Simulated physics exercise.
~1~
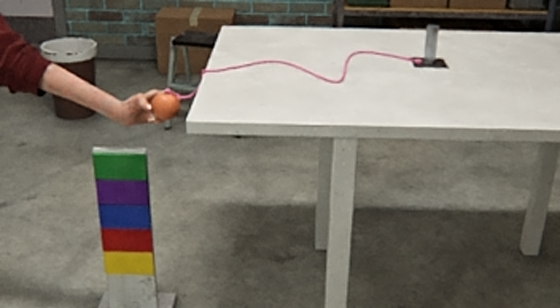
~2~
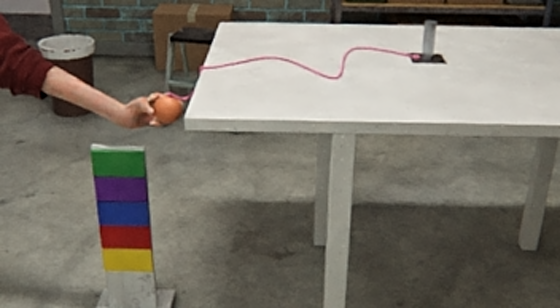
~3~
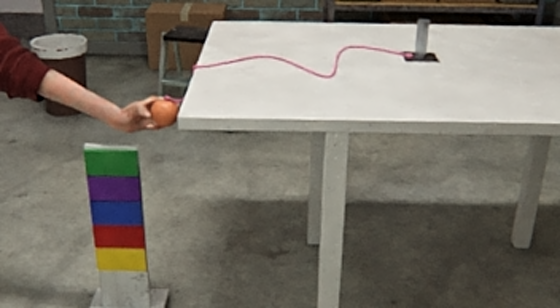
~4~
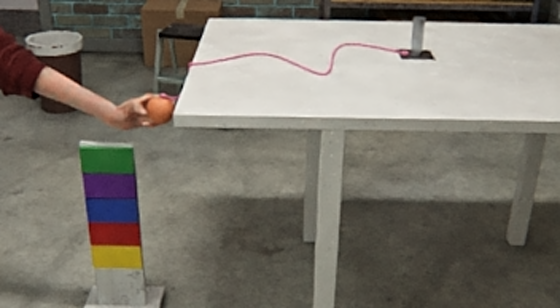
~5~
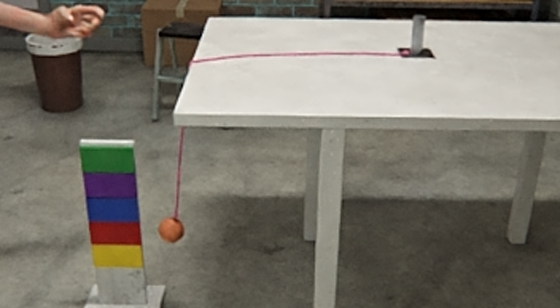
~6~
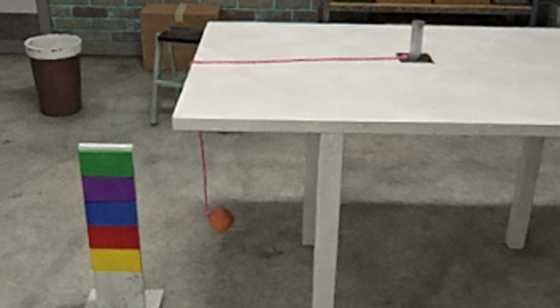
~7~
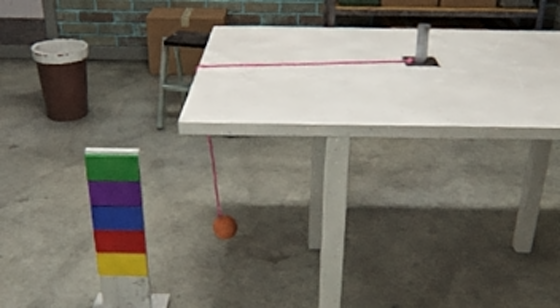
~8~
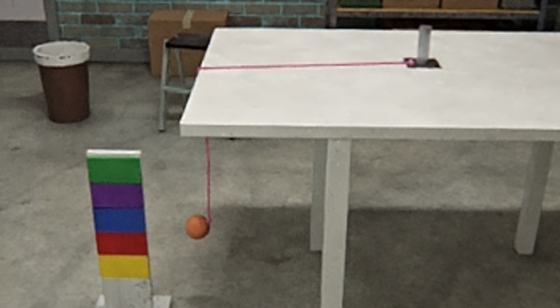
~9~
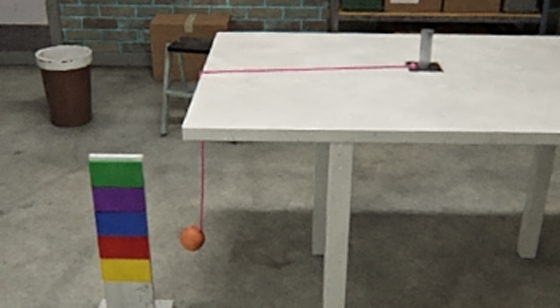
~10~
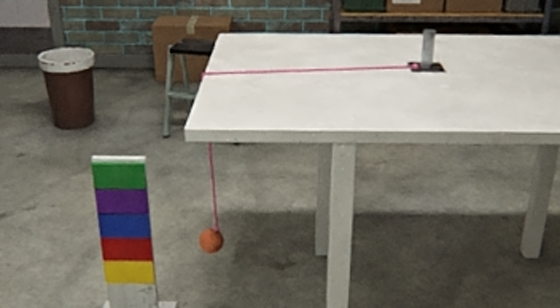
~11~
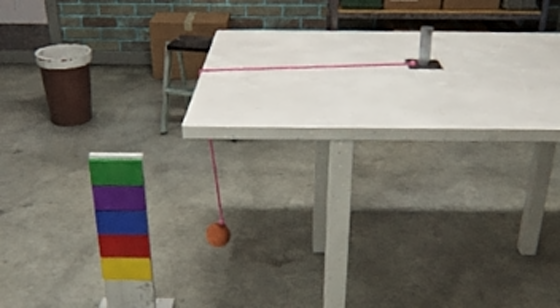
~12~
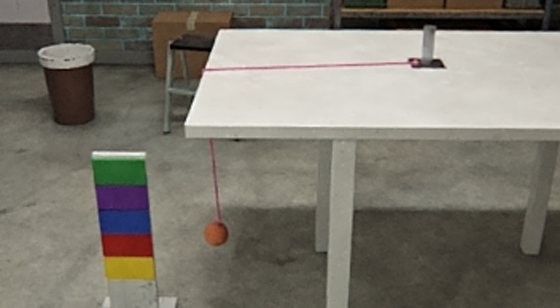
In a room with a concrete floor, a hand holds an orange ball on a slack red cord at a white table's edge, then lets go and withdraws. The ball drops beside a striped board, swings gently right and left, and ends hanging about level with the red band.
